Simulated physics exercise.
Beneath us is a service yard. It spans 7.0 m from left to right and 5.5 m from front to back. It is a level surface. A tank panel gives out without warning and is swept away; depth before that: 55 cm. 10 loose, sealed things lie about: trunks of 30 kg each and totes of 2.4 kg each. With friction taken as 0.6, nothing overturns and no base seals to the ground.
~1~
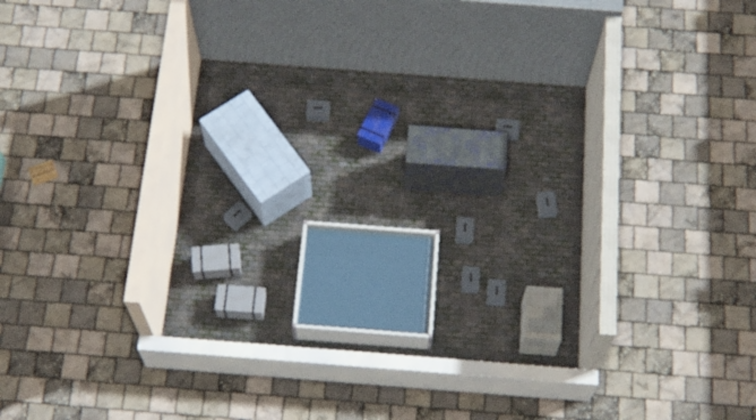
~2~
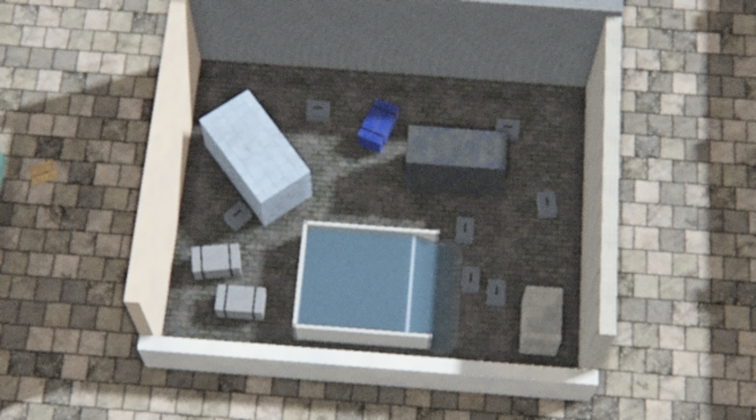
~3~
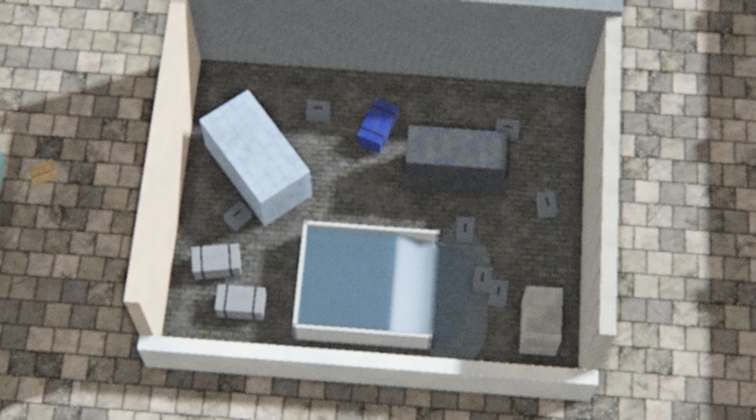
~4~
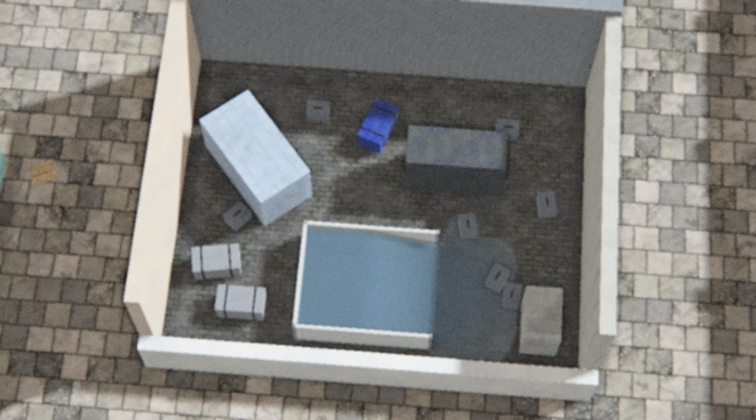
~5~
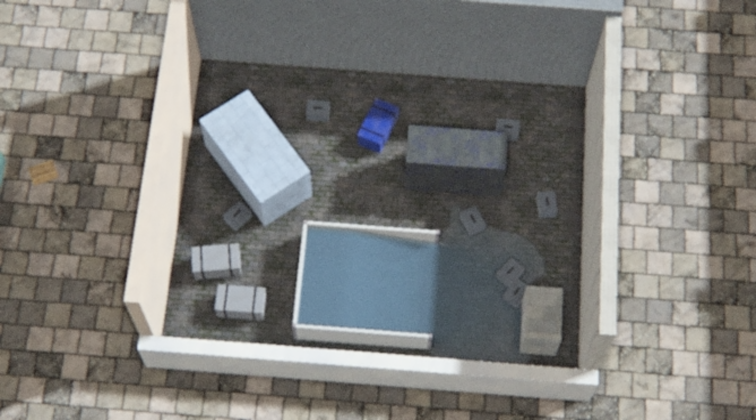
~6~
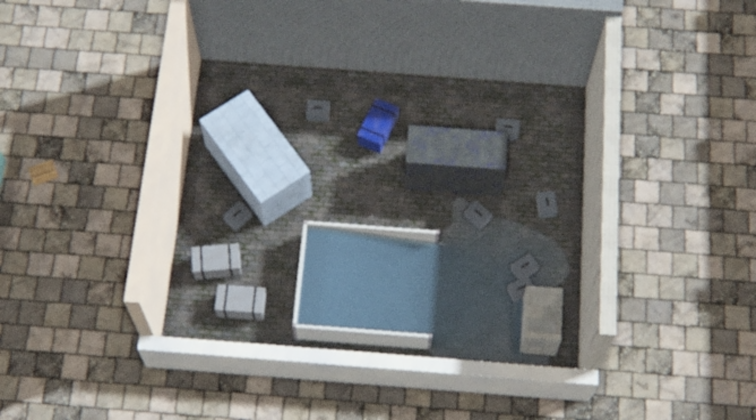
Walled service yard seen from above, with water pouring from a tank's right side, spreading rightward and shifting a few grey containers.
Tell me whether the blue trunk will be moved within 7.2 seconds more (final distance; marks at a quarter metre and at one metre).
By the end, the blue trunk edges a short distance.
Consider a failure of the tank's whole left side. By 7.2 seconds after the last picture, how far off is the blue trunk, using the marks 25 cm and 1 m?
I'd expect the blue trunk to have remained in place.
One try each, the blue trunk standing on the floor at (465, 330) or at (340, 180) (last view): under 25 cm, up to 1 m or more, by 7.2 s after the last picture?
Spot one - it creeps some distance; spot two - it barely budges.
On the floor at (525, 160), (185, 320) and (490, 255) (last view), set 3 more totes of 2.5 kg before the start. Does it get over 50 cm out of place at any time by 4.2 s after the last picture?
Lab note - in order: Above threshold / below threshold / above threshold.
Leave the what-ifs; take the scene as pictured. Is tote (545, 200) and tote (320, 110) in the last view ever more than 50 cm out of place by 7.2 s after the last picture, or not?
In sequence - crossed the line; crossed the line.
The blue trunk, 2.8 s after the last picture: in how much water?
Depth: About 0 cm.
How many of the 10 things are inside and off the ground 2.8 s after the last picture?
Count: 4.
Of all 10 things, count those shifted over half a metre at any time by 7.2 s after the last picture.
The total is 7.
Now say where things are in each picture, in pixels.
In the first picture, the blue trunk at (378, 121), on the bottom; 4.0 m2 under water; 0 of 10 have shifted.
In the second picture, the blue trunk at (378, 121), on the bottom; water covers 4.9 m2; 0 of 10 have shifted.
In the third picture, the blue trunk at (378, 121), on the bottom; water covers 5.9 m2; 1 of 10 have shifted.
In the fourth picture, the blue trunk at (378, 121), on the bottom; water covers 7.2 m2; 3 of 10 have shifted.
In the fifth picture, the blue trunk at (378, 121), on the bottom; 8.3 m2 under water; 3 of 10 have shifted.
In the sixth picture, the blue trunk at (378, 121) rests on the ground; water covers 9.2 m2; 3 of 10 have shifted.
Then, 0.9 s after the last picture the blue trunk is near (378, 121), 0.0 m from its start, aground; 4 afloat.
Then, 2.8 s after the last picture the blue trunk is near (378, 121), 0.0 m from its start, aground; 4 afloat.
Then, 4.8 s after the last picture the blue trunk is near (376, 121), 0.0 m from its start, aground; 4 afloat.
Then, 7.2 s after the last picture the blue trunk is near (336, 122), 0.7 m from its start, aground; 6 afloat.
